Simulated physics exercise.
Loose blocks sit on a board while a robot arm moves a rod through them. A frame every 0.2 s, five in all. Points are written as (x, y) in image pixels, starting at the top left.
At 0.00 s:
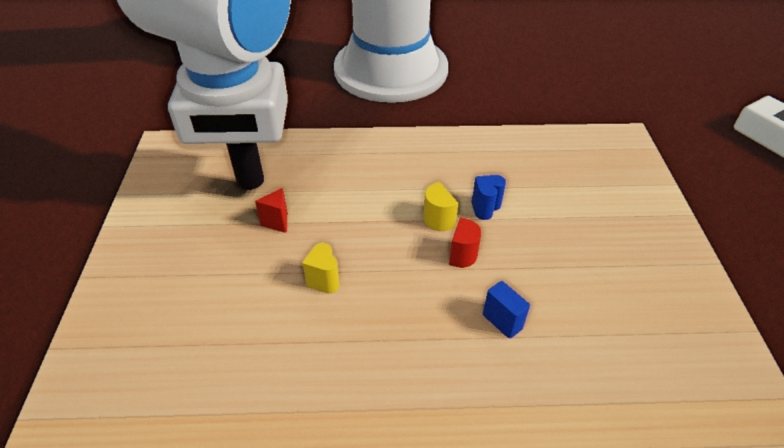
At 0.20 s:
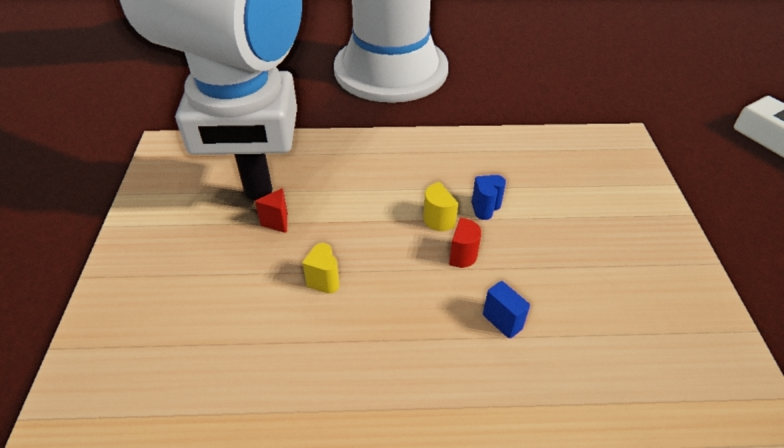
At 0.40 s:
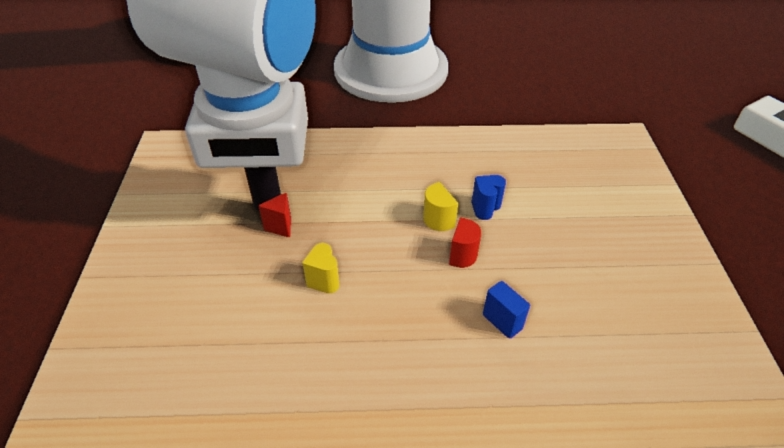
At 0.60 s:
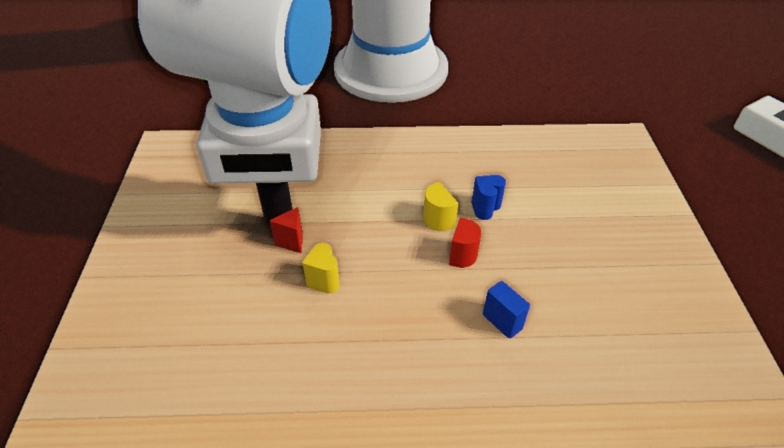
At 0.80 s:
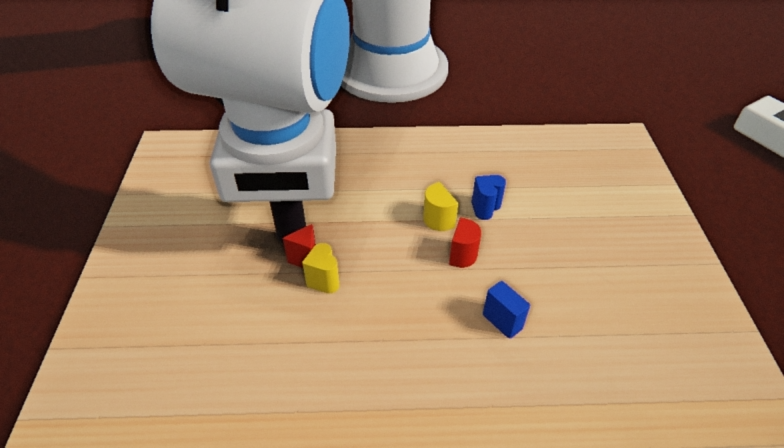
The clip shows a robot arm above a wooden board of red, yellow and blue blocks, lowering its black rod toward a red triangle, then pushing it a short way down and right, close against a yellow heart.
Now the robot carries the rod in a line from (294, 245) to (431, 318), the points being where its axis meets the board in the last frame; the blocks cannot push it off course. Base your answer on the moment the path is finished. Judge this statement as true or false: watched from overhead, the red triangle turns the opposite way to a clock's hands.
That claim is false.
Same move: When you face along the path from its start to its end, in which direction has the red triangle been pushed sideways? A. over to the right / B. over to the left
A - over to the right.
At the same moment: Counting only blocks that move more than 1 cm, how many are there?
I'd say two blocks get shifted by more than about 1 cm.
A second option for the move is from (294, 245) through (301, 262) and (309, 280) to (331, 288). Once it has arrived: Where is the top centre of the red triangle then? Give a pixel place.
It ends at (336, 284).
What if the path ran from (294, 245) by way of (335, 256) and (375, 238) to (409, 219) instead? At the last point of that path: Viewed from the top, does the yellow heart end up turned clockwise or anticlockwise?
The turn is anti-clockwise.
On the path given first. One third of the way, rod (337, 257); red triangle (318, 260), turned 60° clockwise; yellow heart (334, 279), turned 40° anticlockwise.
Two thirds of the way, rod (382, 281); red triangle (318, 261), turned 65° clockwise; yellow heart (334, 280), turned 45° anticlockwise.
At the end, rod (432, 308); red triangle (318, 261), turned 65° clockwise; yellow heart (334, 280), turned 45° anticlockwise; blue oblong block in place.
